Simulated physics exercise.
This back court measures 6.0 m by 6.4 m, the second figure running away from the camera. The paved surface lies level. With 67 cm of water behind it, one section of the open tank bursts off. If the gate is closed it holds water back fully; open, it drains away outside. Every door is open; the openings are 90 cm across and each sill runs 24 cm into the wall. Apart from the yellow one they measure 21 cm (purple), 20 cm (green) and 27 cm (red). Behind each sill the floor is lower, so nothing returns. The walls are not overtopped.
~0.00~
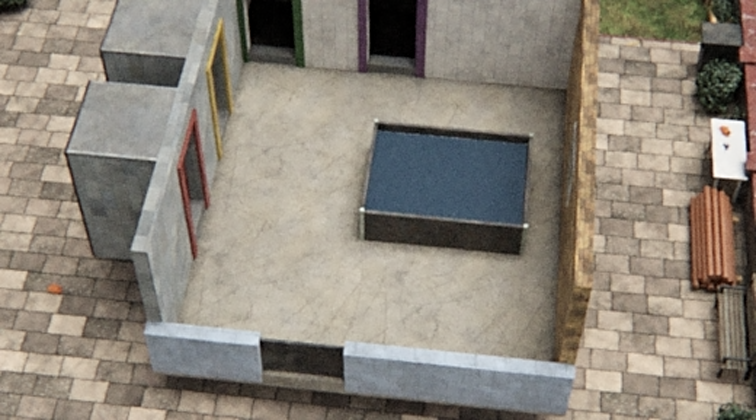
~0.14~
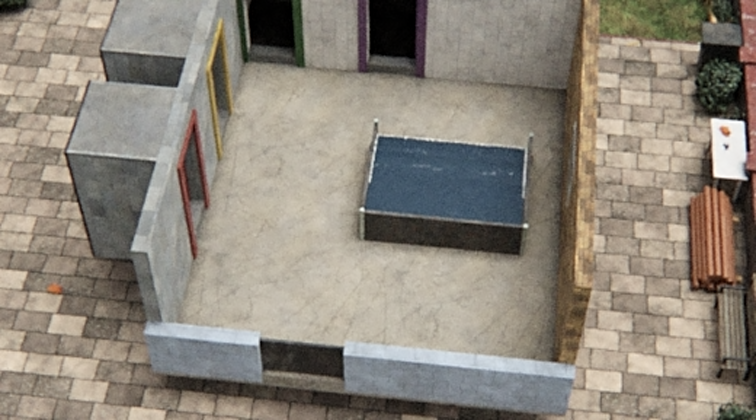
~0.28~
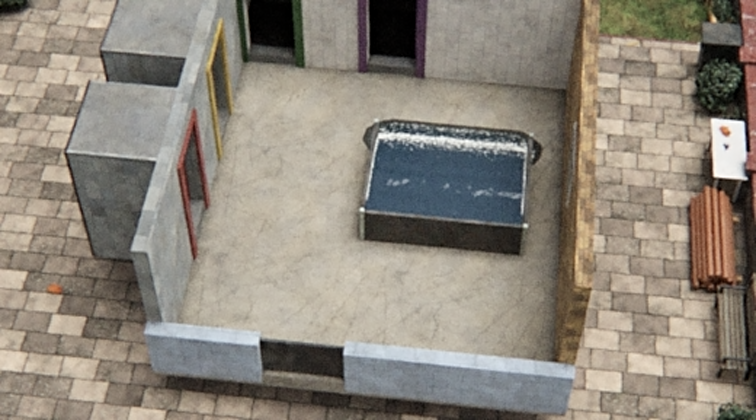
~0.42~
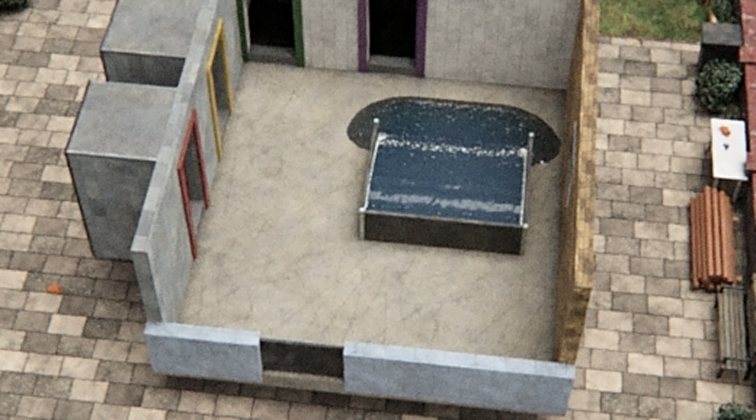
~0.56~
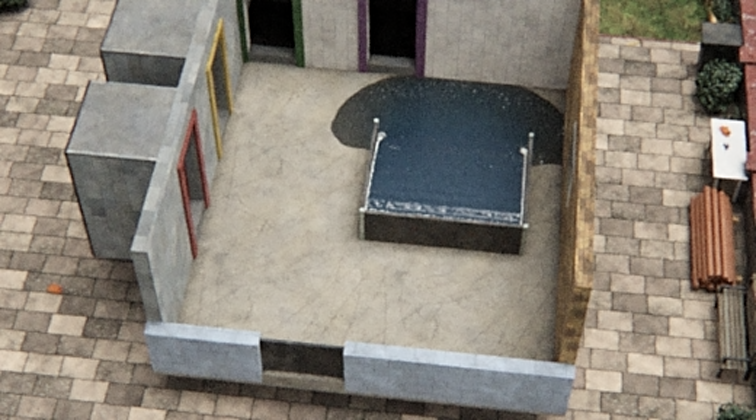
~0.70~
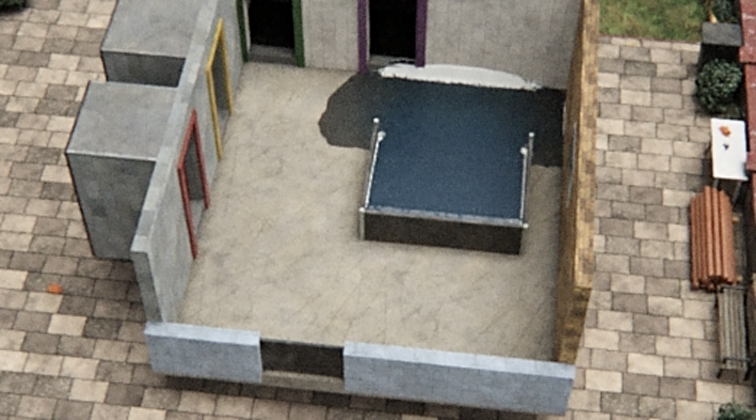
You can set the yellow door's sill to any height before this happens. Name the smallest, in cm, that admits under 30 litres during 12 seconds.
About 12.5 cm.
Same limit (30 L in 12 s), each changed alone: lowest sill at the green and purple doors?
Roughly 18 cm at green and 29 cm at purple.
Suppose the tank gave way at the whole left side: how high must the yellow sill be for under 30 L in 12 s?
About 25 cm.
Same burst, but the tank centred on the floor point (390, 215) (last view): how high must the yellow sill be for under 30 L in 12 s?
About 9.5 cm.
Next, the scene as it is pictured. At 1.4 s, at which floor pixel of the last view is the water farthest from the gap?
Around (282, 67).
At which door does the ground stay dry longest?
It is the red one.
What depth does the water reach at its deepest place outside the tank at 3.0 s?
Roughly 34 cm.
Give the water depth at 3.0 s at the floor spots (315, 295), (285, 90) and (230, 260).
Roughly 0, 10 and 0 cm, in turn.
After 1.4 s water covers 25 % of the floor, deepest (49 cm) near (456, 83); it has not reached the yellow door.
After 3.0 s water covers 40 % of the floor, deepest (34 cm) near (243, 64); 18 cm at the yellow door, 0 litres in over its 16 cm sill.
After 12.0 s water covers 100 % of the floor, deepest (15 cm) near (523, 265); 7 cm at the yellow door, 8 litres in over its 16 cm sill.
At the yellow door as built, the water arrived by 2.5 s and peaked near 19 cm at 4.4 s.
With a sill of 11.5 cm, 41 litres would have come in within the 12 s; with 15.5 cm, 10 litres. So under 30 litres takes about 12.5 cm.
